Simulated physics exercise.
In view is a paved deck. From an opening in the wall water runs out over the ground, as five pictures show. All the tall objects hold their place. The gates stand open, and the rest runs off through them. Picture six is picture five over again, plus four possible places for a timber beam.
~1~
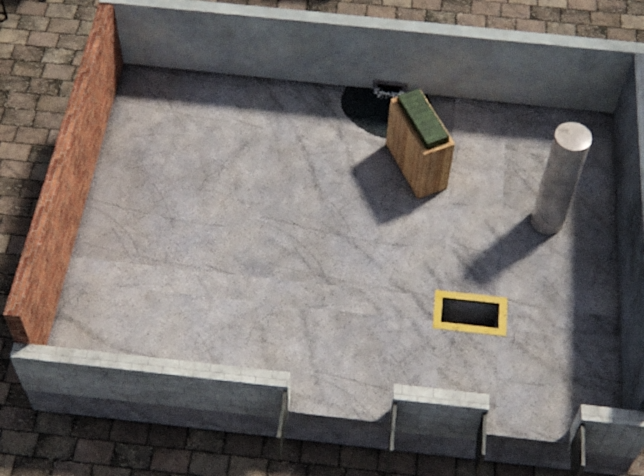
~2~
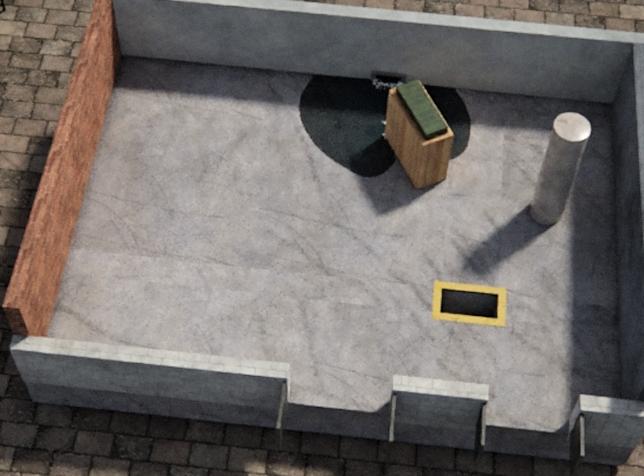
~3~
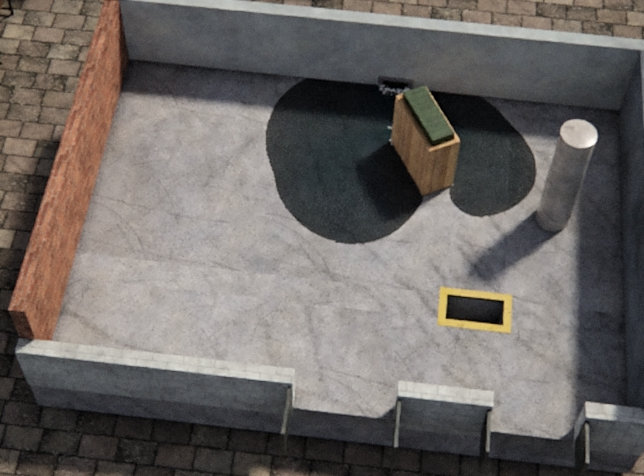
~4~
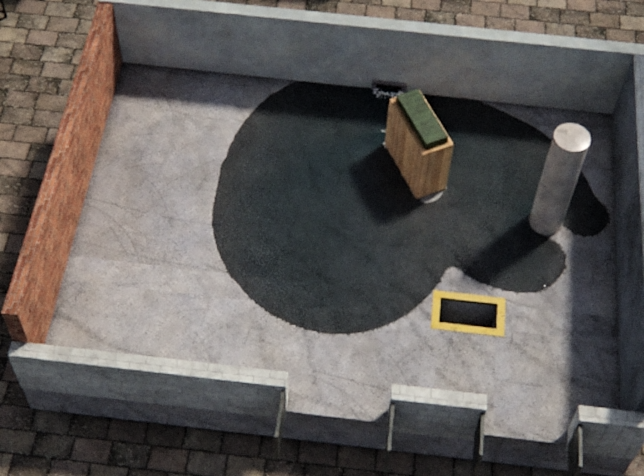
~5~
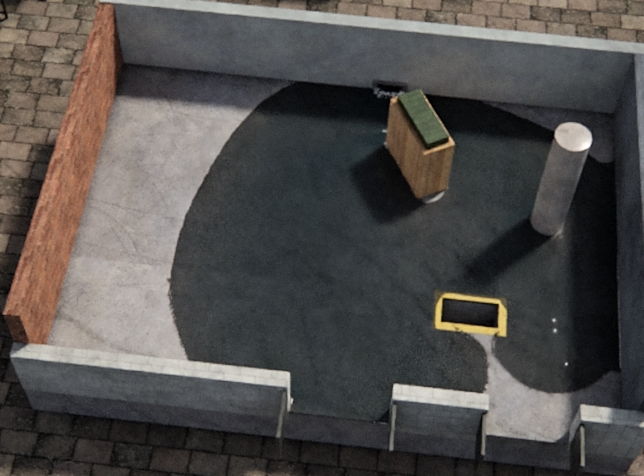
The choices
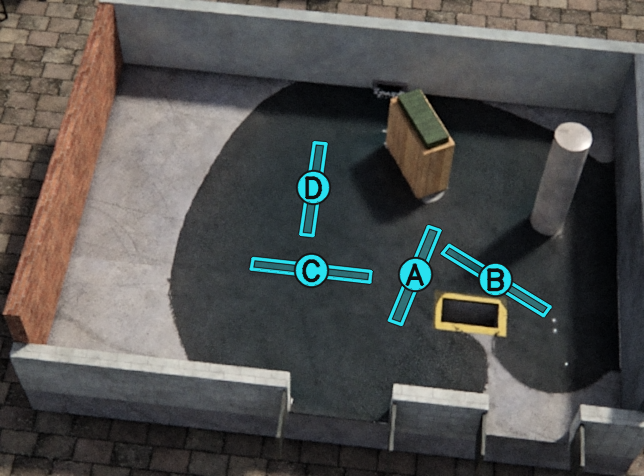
At the start, a small dark wet patch sits by the back wall of a walled paved deck, behind a wooden block with a green top. The patch spreads forward and sideways around the block, then reaches past the grey column, and finally surrounds much of the yellow-edged gully and covers most of the floor.
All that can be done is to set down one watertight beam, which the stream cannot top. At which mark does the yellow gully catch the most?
C is best.
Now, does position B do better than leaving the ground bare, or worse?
It is worse.
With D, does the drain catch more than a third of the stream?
No.
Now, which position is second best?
D it is.
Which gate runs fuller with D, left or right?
The right one.
On the marked copy, A from (395, 322) to (434, 228); B from (445, 249) to (546, 311); C from (252, 263) to (370, 276); D from (306, 234) to (320, 143).
For position A, about 8 % of the stream goes into the yellow gully, about 90 % out by the gates.
For position B, about 8 % of the stream goes into the yellow gully, about 91 % out by the gates.
For position C, about 28 % of the stream goes into the yellow gully, about 71 % out by the gates.
For position D, about 17 % of the stream goes into the yellow gully, about 82 % out by the gates.
